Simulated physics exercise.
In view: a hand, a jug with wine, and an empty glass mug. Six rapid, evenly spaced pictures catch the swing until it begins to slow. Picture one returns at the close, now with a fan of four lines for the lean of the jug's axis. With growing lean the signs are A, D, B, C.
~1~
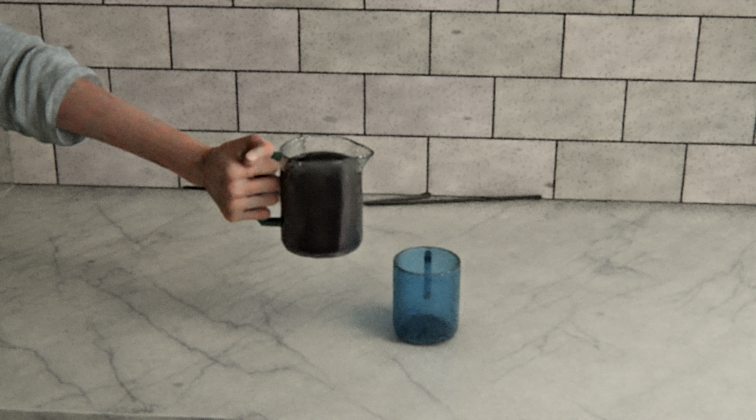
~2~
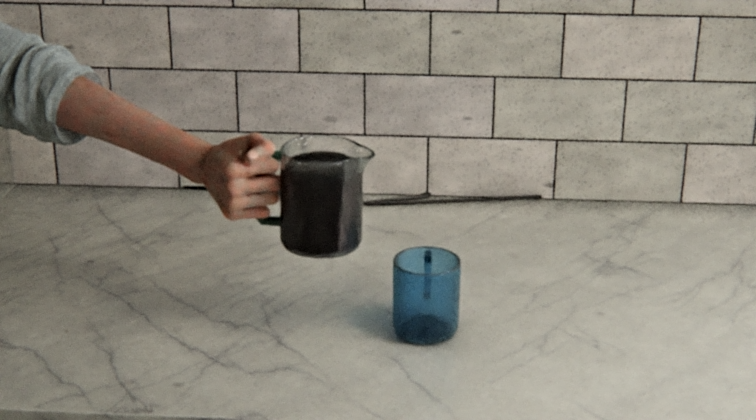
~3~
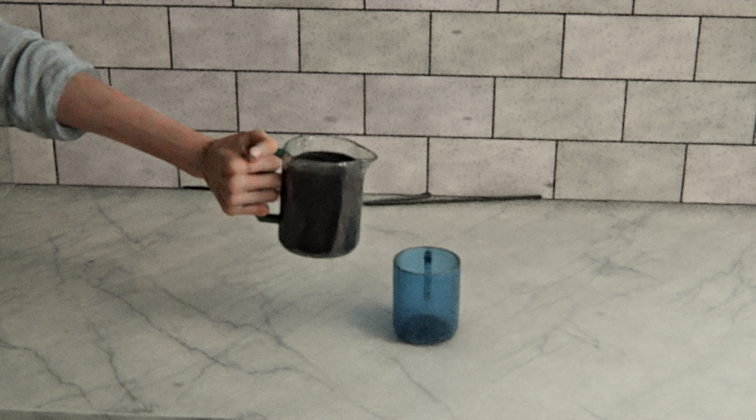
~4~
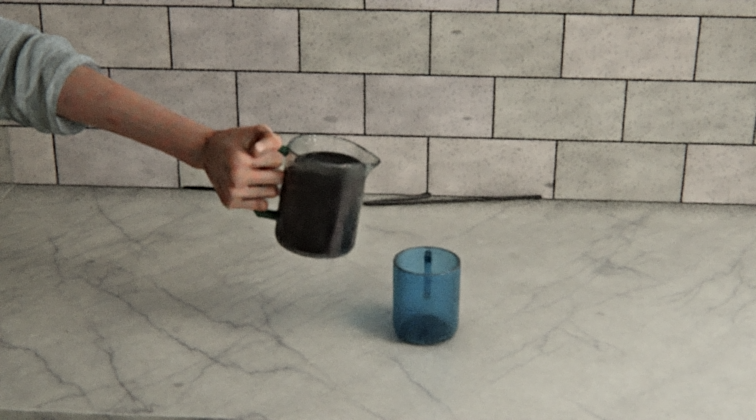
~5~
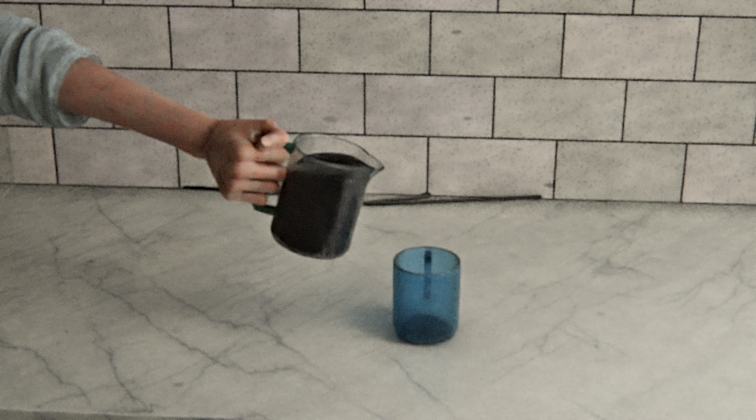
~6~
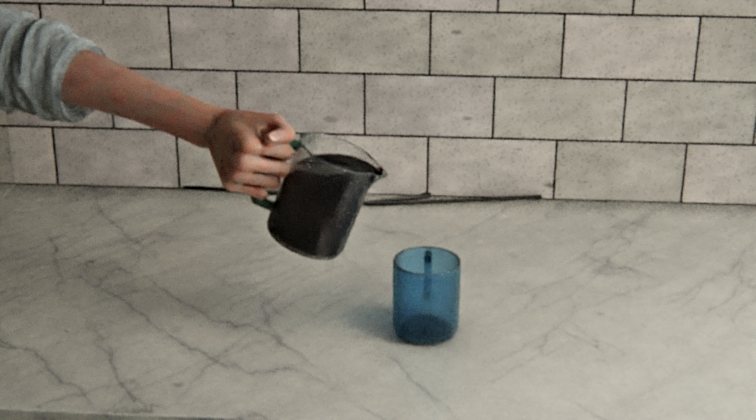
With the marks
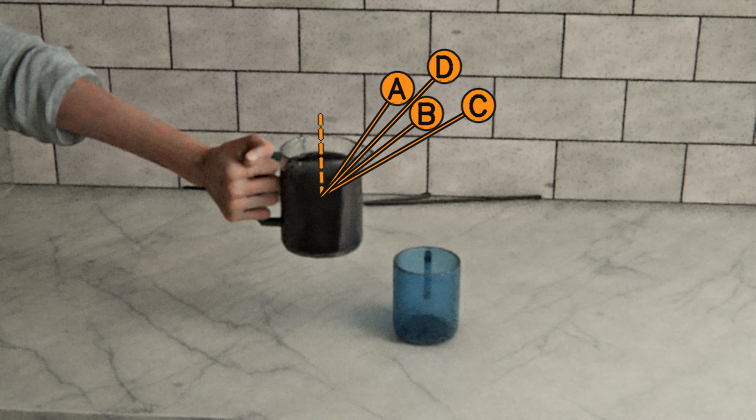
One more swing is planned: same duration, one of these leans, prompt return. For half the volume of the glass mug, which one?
Line C does it best.
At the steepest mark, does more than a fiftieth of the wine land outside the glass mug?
No, it does not.
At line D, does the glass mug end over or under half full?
Under.
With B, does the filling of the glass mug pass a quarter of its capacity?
Yes, it does.
In orange, A at (388, 102); B at (413, 124); C at (463, 114); D at (433, 79).
With A, the glass mug ends with about 12 % of what it can hold.
With B, the glass mug ends with about 35 % of what it can hold.
With C, the glass mug ends with about 50 % of what it can hold.
With D, the glass mug ends with about 22 % of what it can hold.
